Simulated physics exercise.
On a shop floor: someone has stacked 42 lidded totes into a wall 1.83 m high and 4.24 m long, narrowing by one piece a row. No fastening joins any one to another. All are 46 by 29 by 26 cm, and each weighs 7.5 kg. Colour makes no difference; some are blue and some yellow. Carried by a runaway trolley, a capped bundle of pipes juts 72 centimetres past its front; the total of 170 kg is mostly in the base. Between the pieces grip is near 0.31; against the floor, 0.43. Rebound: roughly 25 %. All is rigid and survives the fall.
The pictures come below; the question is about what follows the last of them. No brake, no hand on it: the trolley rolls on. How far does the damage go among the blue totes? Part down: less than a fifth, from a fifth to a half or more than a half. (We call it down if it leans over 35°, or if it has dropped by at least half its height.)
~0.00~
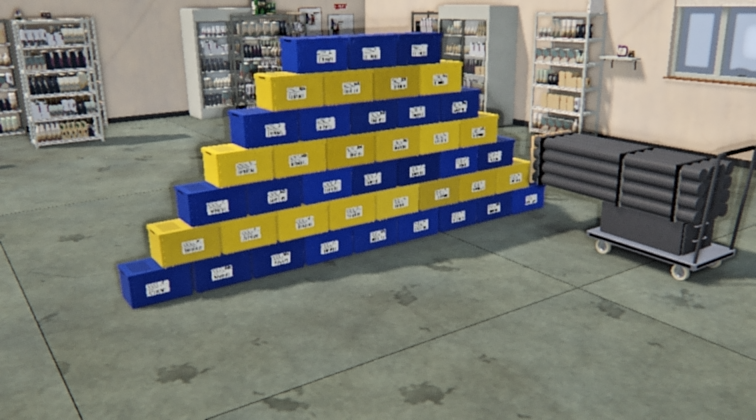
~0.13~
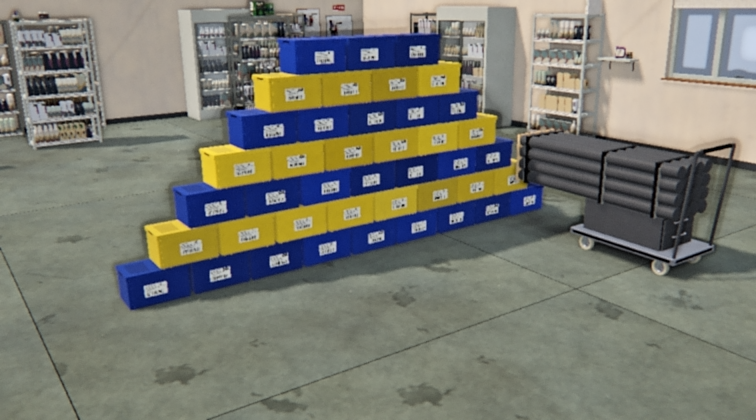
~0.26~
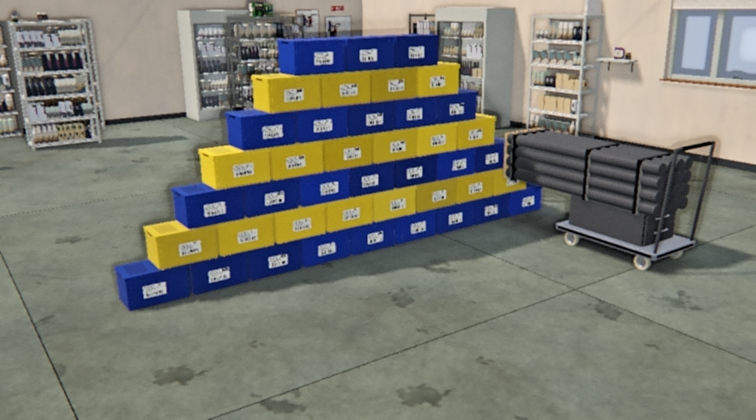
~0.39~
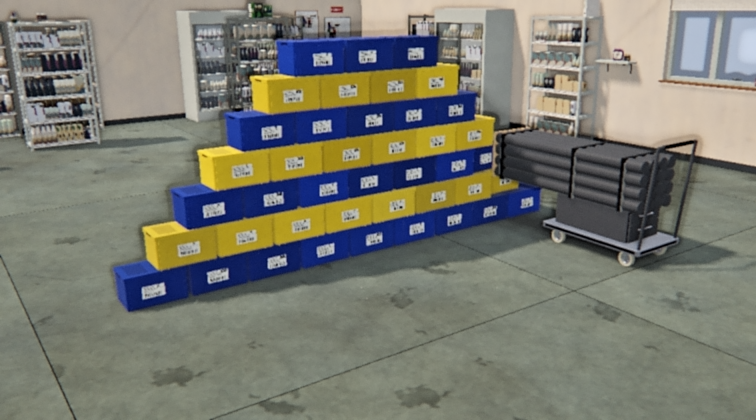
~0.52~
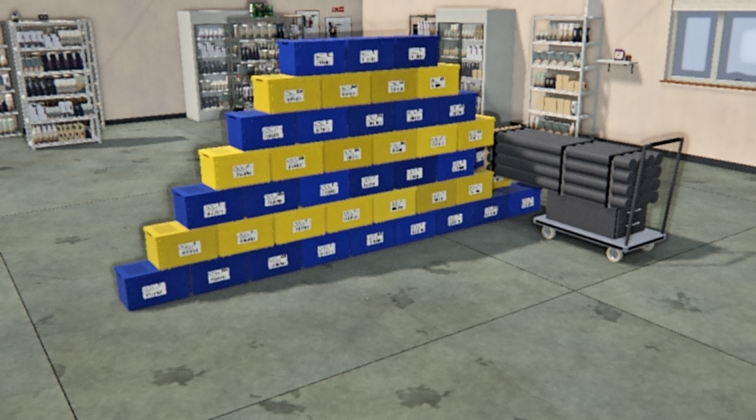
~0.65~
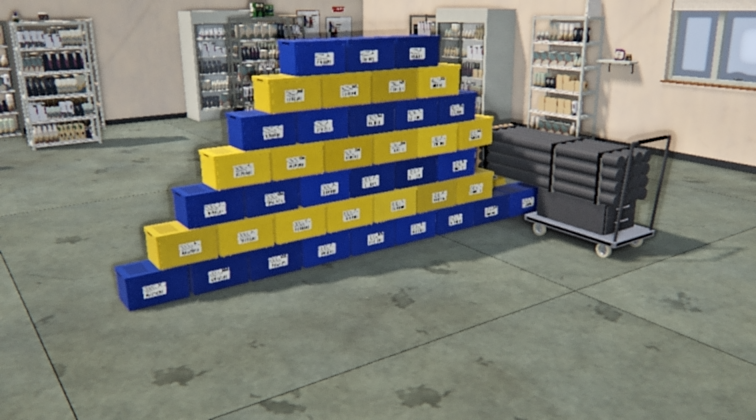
Prediction: The fallen pieces will fail to reach one fifth.
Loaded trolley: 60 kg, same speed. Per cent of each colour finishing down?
Down by colour: Blue 0, yellow 10 per cent.
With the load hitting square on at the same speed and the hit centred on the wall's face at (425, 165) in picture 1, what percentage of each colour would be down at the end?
Then blue ends 0 per cent down and yellow 0 per cent.
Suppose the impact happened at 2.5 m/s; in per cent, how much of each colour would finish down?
Result - blue: 0%; yellow: 10%.
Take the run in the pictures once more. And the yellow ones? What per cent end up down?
Yellow: 10%.
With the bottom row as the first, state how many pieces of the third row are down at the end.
1.
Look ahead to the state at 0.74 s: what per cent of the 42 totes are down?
By that time it is 0 percent.
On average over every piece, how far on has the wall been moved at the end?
About 5 cm.
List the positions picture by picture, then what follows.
In the first picture (places mark the middle of the side facing us), load (536, 151) 37 cm short of the wall; top blue tote (421, 49); top yellow tote (298, 92); nothing disturbed.
The second picture shows load (522, 150) 21 cm short of the wall; top blue tote (420, 51).
The third picture shows load (509, 148) 59 mm short of the wall; top blue tote (419, 51).
The fourth picture shows load (498, 147) 8 cm into the wall's line; top blue tote (418, 53); 2 disturbed, none down.
The fifth picture shows load 21 cm into the wall's line; top blue tote (419, 52); 2 disturbed, none down.
The sixth picture shows load 33 cm into the wall's line; top blue tote (419, 52); top yellow tote (296, 95); 3 disturbed, none down.
After 0.74 s, load 41 cm past the wall's line, still rolling; none of the 24 blue totes down (1 of 42 in all colours); top blue tote unmoved.
After 0.96 s, load 60 cm past the wall's line, still rolling; none of the 24 blue totes down (1 of 42 in all colours); top blue tote unmoved.
After 1.26 s, load 82 cm past the wall's line, still rolling; 1 of the 24 blue totes down (2 of 42 in all colours); top blue tote unmoved.
After 1.70 s, load 1.05 m past the wall's line, still rolling; 1 of the 24 blue totes down (2 of 42 in all colours); top blue tote unmoved.
At rest (2.5 s), load 1.14 m past the wall's line, stopped; 1 of the 24 blue totes down (2 of 42 in all colours); top blue tote unmoved; top yellow tote unmoved. That is 4 per cent. As the last picture would show them, middles, top blue tote near (408, 51), top yellow tote near (287, 93).
